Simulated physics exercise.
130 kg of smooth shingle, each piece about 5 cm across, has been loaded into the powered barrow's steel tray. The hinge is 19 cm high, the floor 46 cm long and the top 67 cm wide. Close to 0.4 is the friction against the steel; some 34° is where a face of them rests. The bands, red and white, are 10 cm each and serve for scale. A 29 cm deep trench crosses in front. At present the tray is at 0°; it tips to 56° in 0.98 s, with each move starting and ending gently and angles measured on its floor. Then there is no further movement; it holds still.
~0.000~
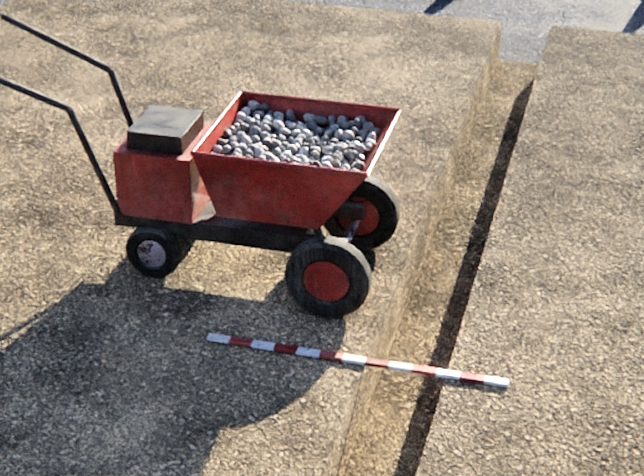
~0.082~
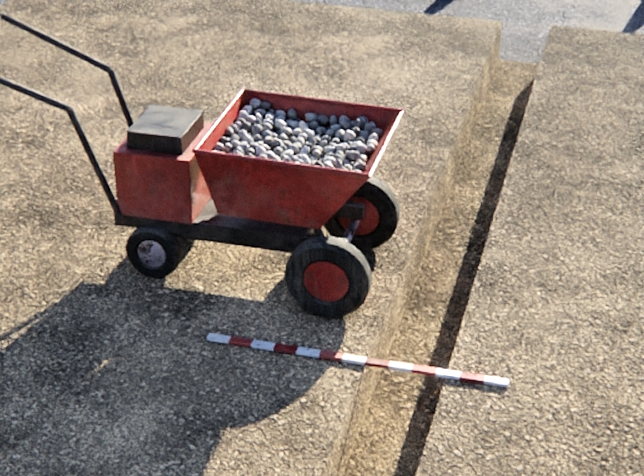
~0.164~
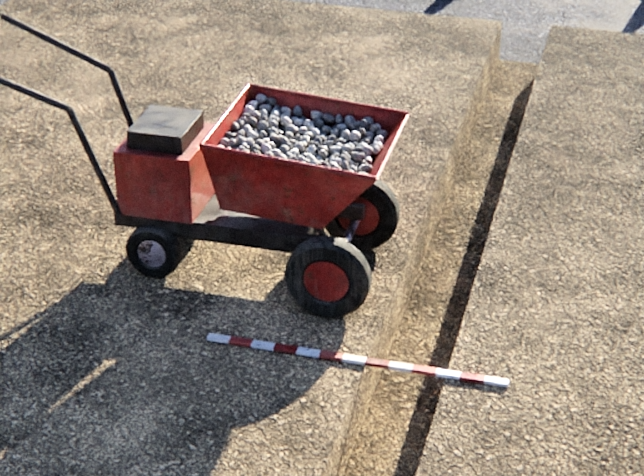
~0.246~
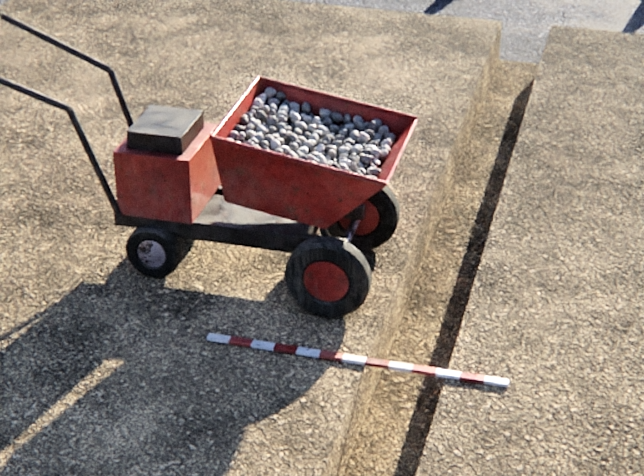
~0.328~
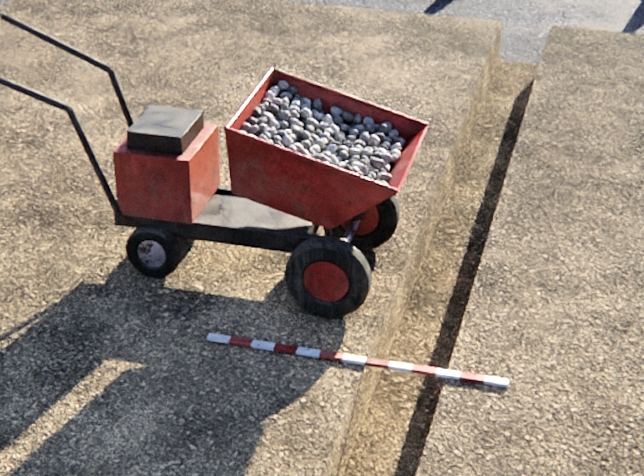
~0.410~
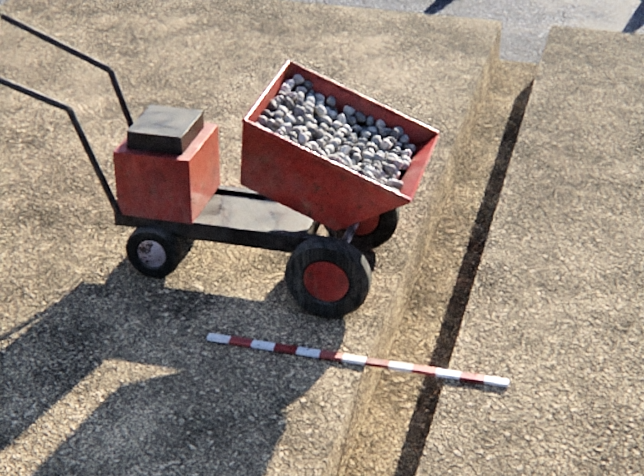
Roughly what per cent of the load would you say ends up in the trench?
I'd say 12 per cent ends up in the trench.
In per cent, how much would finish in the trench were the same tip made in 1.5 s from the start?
With that timing, about 15 per cent.
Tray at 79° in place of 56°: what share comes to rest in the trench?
In that case around 15 percent.
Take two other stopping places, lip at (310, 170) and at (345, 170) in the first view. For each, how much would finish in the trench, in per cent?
Roughly 45 per cent, then 25 per cent.
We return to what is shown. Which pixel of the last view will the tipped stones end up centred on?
The middle should be near (509, 298).
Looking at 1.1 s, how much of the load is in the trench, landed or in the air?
Roughly 0 percent of the load.
After 0.7 s the floor is at 48°; 100 % in the tray; the foremost stones are at (437, 217).
After 1.1 s the floor is at 56°; 92 % in the tray, 1 % in the trench, 7 % past the trench; the foremost stones are at (506, 274).
After 1.4 s the floor is at 56°; 68 % in the tray, 31 % past the trench; the foremost stones are at (594, 313).
After 3.4 s the floor is at 56°; 45 % in the tray, 12 % in the trench, 43 % past the trench; the foremost stones are past the picture's edge.
